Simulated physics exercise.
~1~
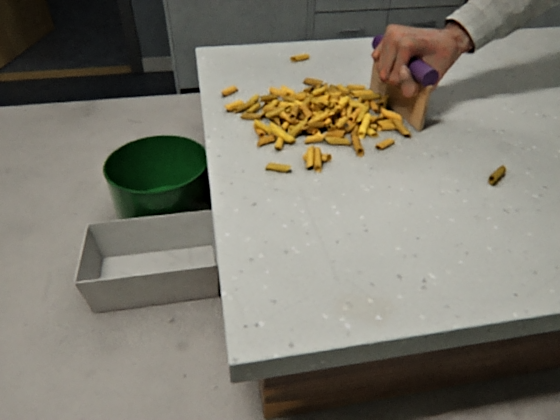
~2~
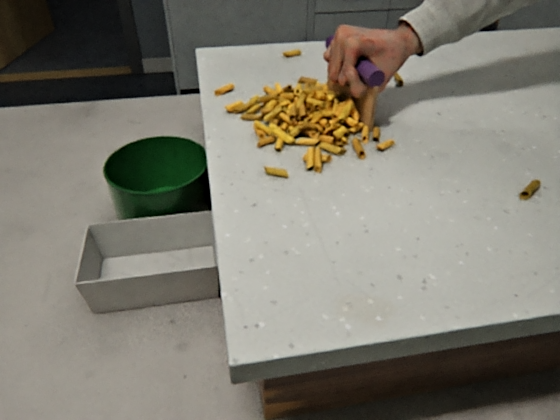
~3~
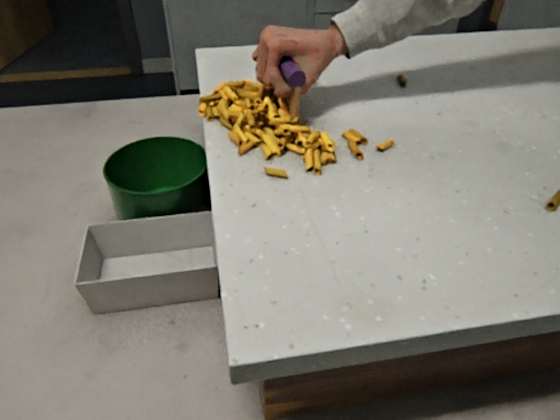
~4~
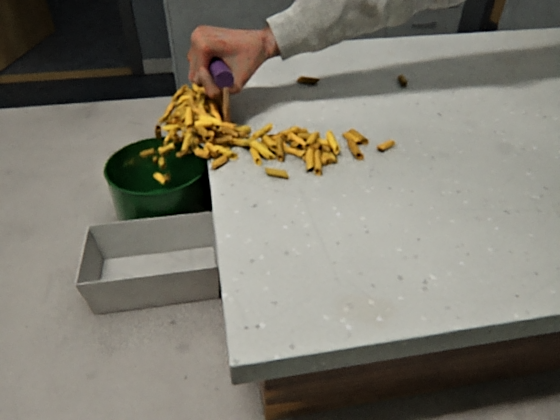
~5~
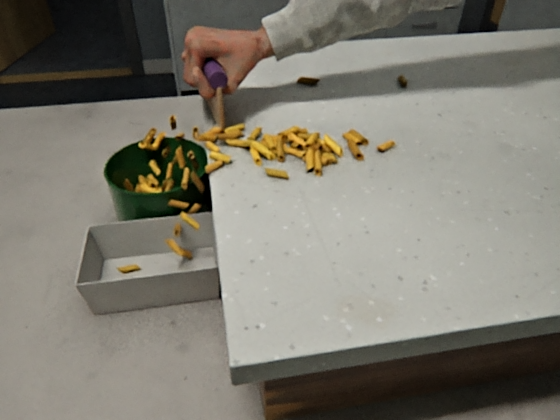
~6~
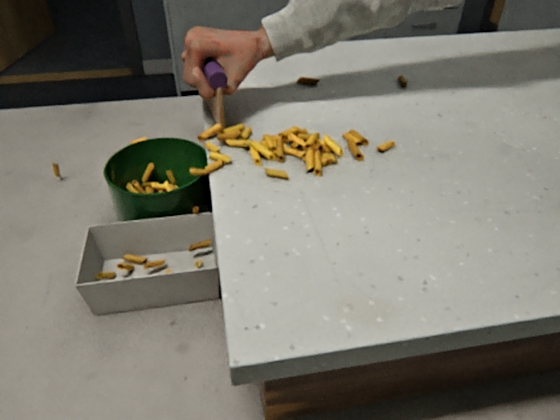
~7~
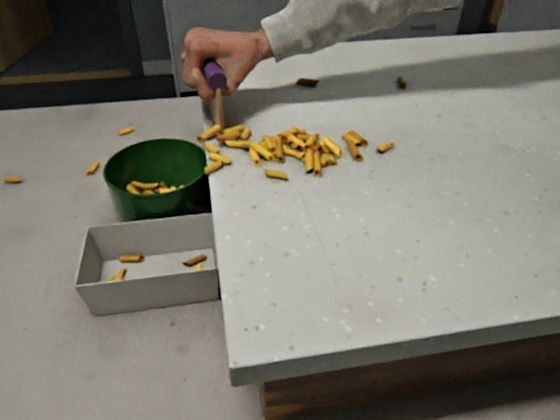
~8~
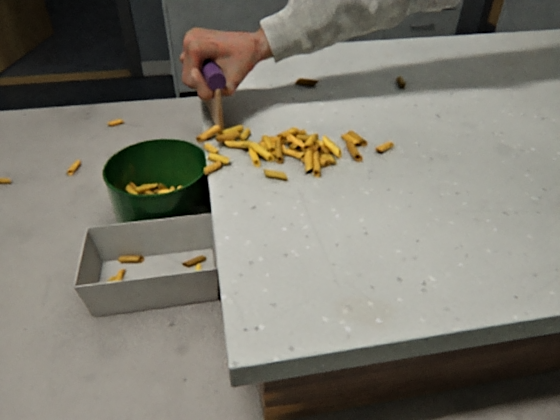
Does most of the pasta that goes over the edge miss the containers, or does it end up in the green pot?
Most of it ends up in the green pot. Only a few pieces miss and lie on the lower surface, and a few more sit in the white tin.
A hand gripping a scraper with a purple handle pushes a heap of yellow pasta tubes across a pale speckled raised top, seen from above at an angle by a slightly swaying camera. Below its left edge stand a green pot and, nearer the viewer, a white tin. The heap slides left and spreads out, while a stray piece moves off to the right. At the edge the scraper stops and pasta tumbles over. Much of it lands in the pot, a few pieces in the tin, and some scatter beyond, while a good many stay on top.
